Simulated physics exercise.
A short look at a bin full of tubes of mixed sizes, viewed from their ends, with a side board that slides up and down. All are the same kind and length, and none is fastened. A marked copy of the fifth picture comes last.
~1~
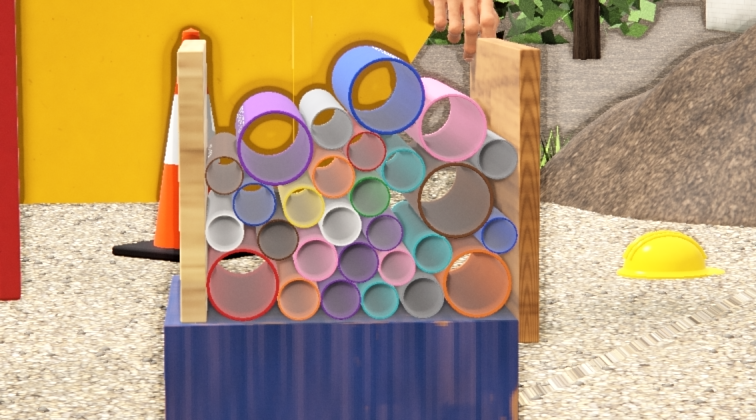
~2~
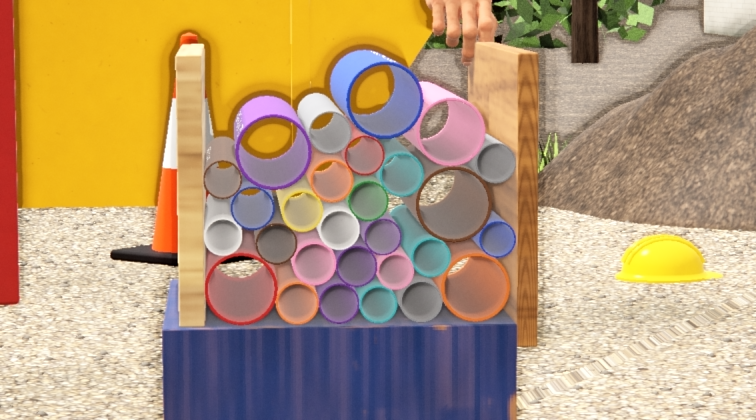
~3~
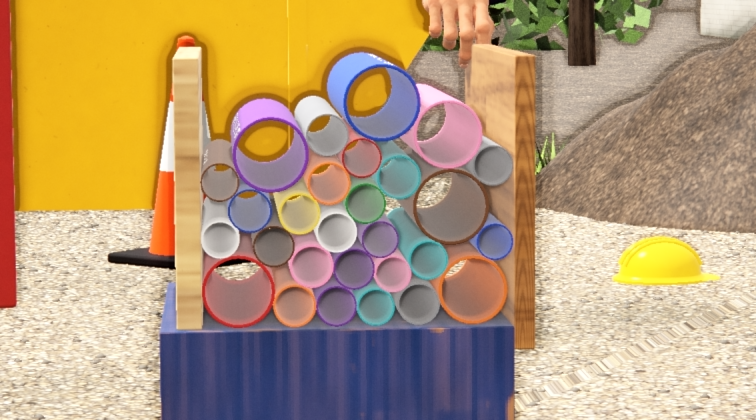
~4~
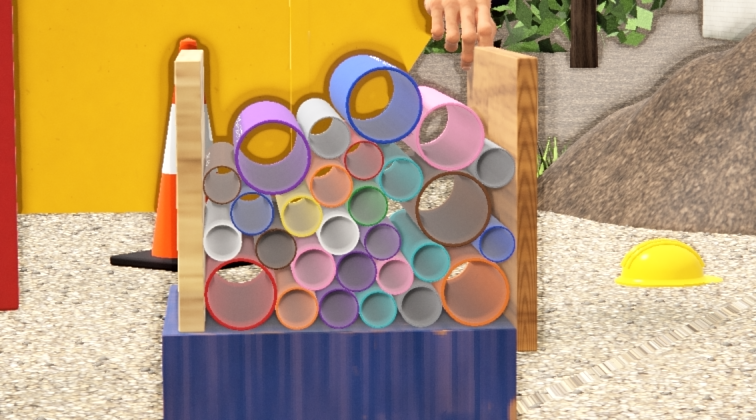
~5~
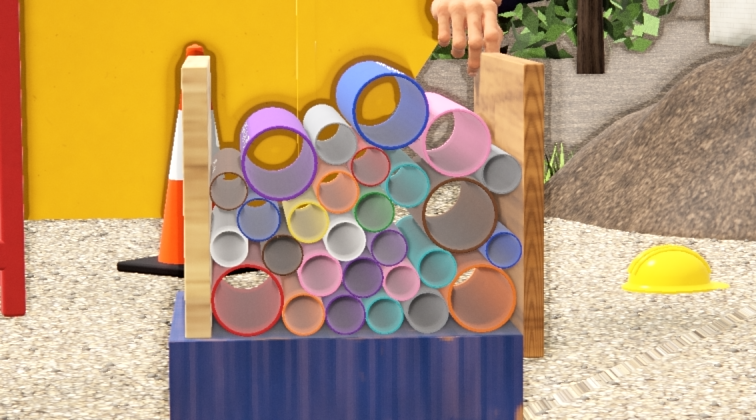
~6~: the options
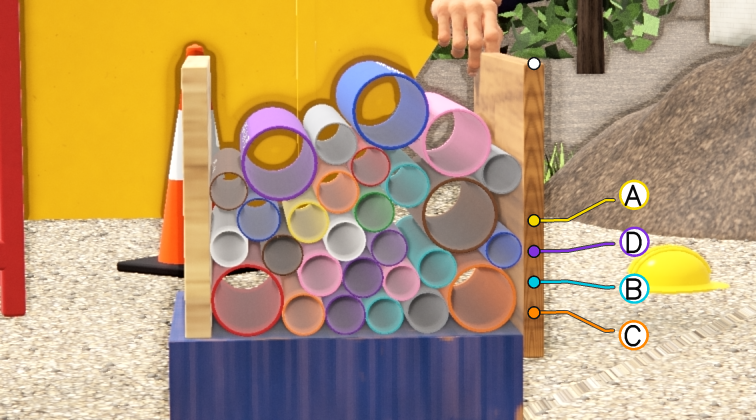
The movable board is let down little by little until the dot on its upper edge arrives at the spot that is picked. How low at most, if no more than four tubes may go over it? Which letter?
Down to D.
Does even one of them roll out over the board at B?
At B: Yes.
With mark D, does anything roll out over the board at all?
At D: Yes.
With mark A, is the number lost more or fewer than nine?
It loses fewer than nine.
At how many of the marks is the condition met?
Two of them.
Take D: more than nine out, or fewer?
At D, fewer than nine.
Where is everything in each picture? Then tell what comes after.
A grey tube (332, 128); side board (502, 176); a red tube (243, 285), in the first picture.
A red tube (242, 289); an orange tube (476, 287), in the second picture.
A brown tube (451, 206); a white tube (220, 239), in the third picture.
A turquoise tube (401, 180); a grey tube (330, 138), in the fourth picture.
Side board (506, 191); a red tube (248, 300); an orange tube (482, 298), in the fifth picture.
On the marked copy, A at (534, 221); B at (534, 282); C at (534, 313); D at (534, 251); the white dot at (534, 64).
Following D. Soon after the start, top of the board (523, 149).
Later, top of the board (523, 246).
In the end, top of the board (523, 250), three out over the board.
As for the rest, A three out over the board; B more than four out over the board; C more than four out over the board.
